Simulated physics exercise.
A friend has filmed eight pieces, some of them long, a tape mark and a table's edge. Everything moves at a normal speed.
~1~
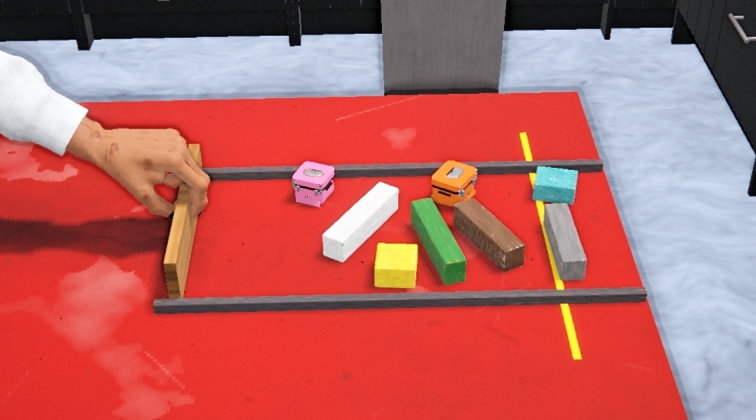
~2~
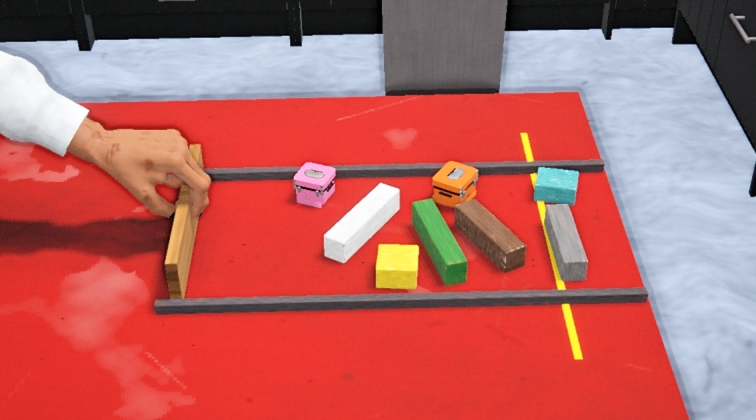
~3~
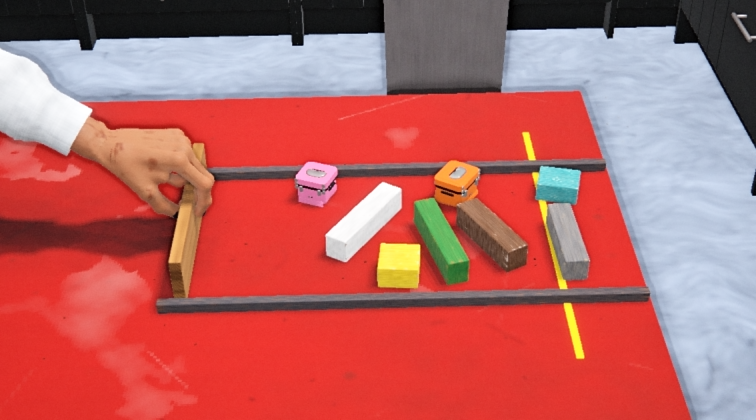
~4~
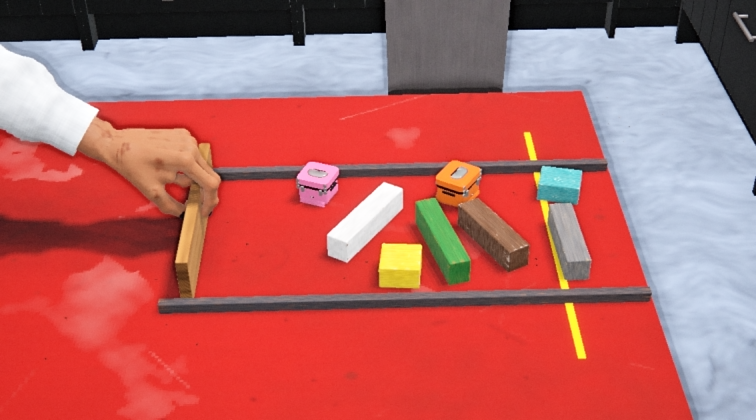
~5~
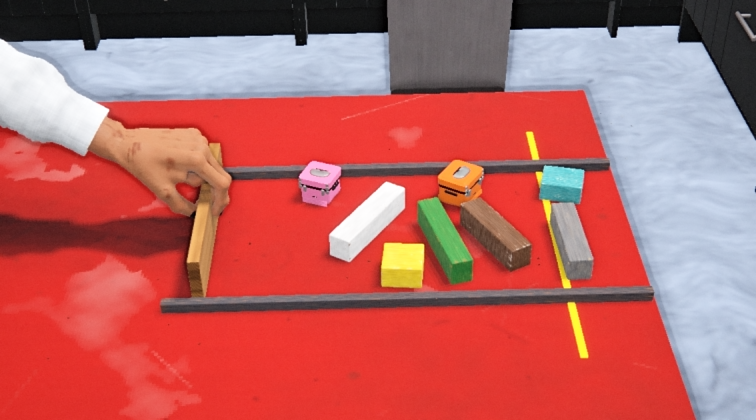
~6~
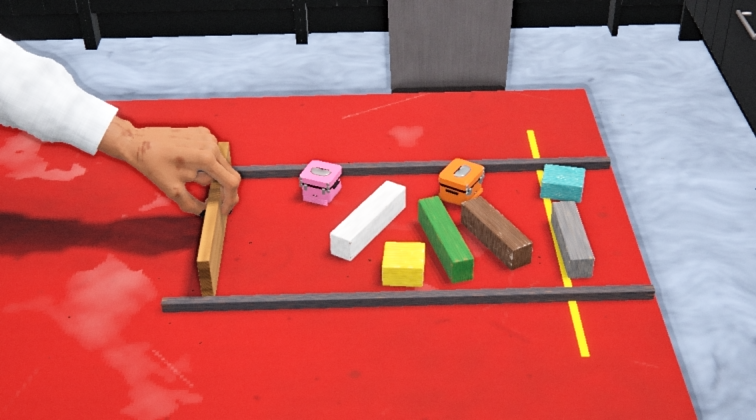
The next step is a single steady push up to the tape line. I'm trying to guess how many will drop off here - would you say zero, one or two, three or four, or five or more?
Only one or two.
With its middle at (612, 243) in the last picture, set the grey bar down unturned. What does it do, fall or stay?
It simply slips off.
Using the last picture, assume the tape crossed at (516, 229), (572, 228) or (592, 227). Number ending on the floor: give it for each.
Floor tally per try: 0 / 3 / 5.
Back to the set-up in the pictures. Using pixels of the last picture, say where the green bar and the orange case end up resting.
Final centres, in order: Near (611, 236), near (594, 181).
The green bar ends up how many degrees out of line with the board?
Roughly 20°.
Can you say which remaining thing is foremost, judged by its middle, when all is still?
Answer: The brown bar.
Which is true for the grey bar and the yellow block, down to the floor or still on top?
As for the grey bar, it goes down, and the yellow block is still on top.
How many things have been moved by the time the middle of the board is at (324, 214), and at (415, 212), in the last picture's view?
By then 1, and later 6.
Soon after, none off yet; turquoise block at rest near (563, 183); grey bar at rest near (572, 238); brown bar at rest near (496, 232).
After that, none off yet; turquoise block at rest near (563, 183); grey bar at rest near (572, 238); brown bar displaced a little near (525, 228).
In the end, the number that fall off is one or two; gone, grey bar and turquoise block.
